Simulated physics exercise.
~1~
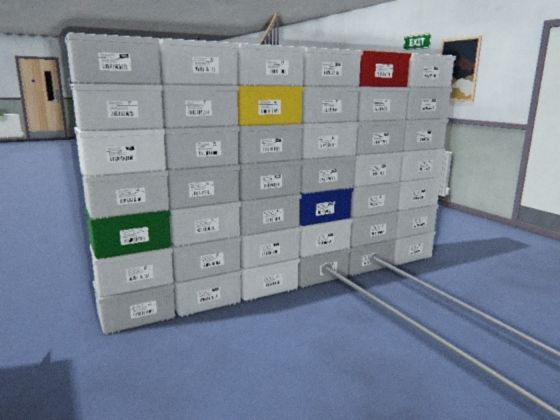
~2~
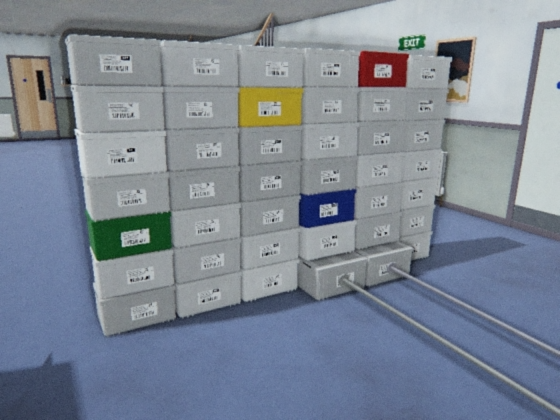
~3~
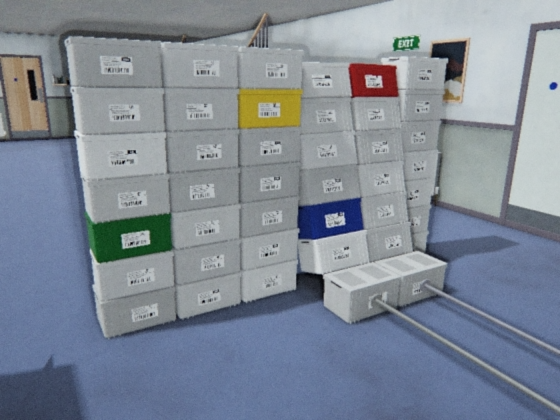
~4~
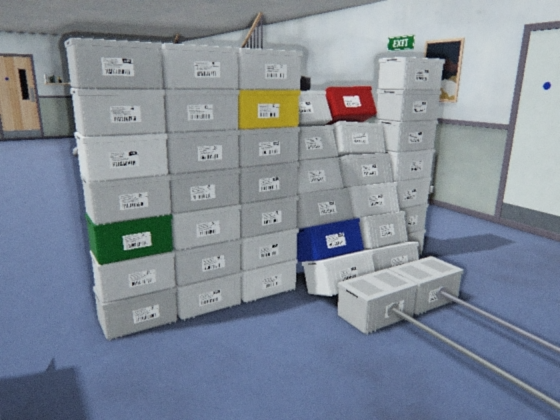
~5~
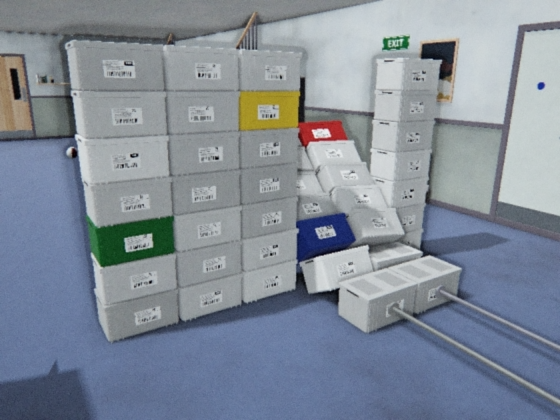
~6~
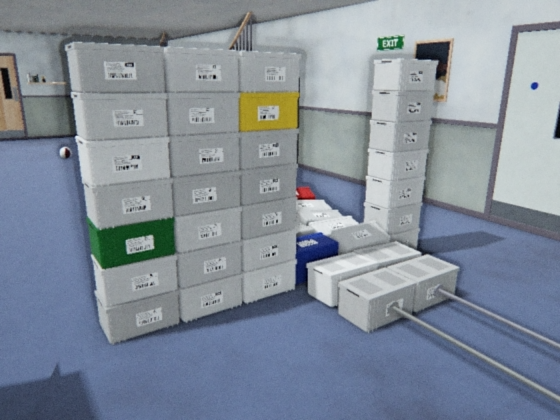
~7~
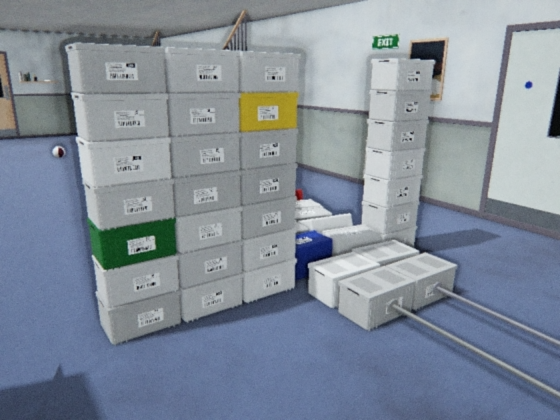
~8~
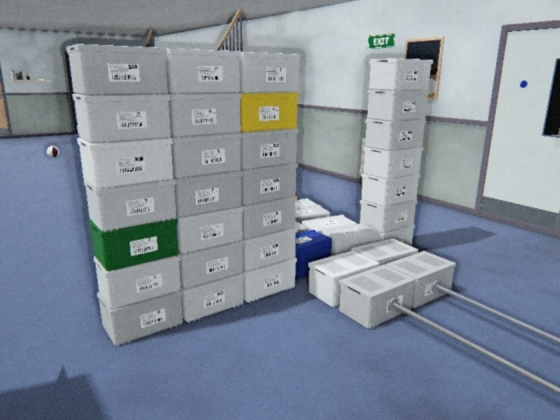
Two steel rods pulled a pair of neighbouring boxes out from the bottom of a tall wall of mostly grey boxes, and those above, including the red and blue ones, tipped and tumbled down, leaving the green and yellow boxes in place on the left and a lone stack on the right.
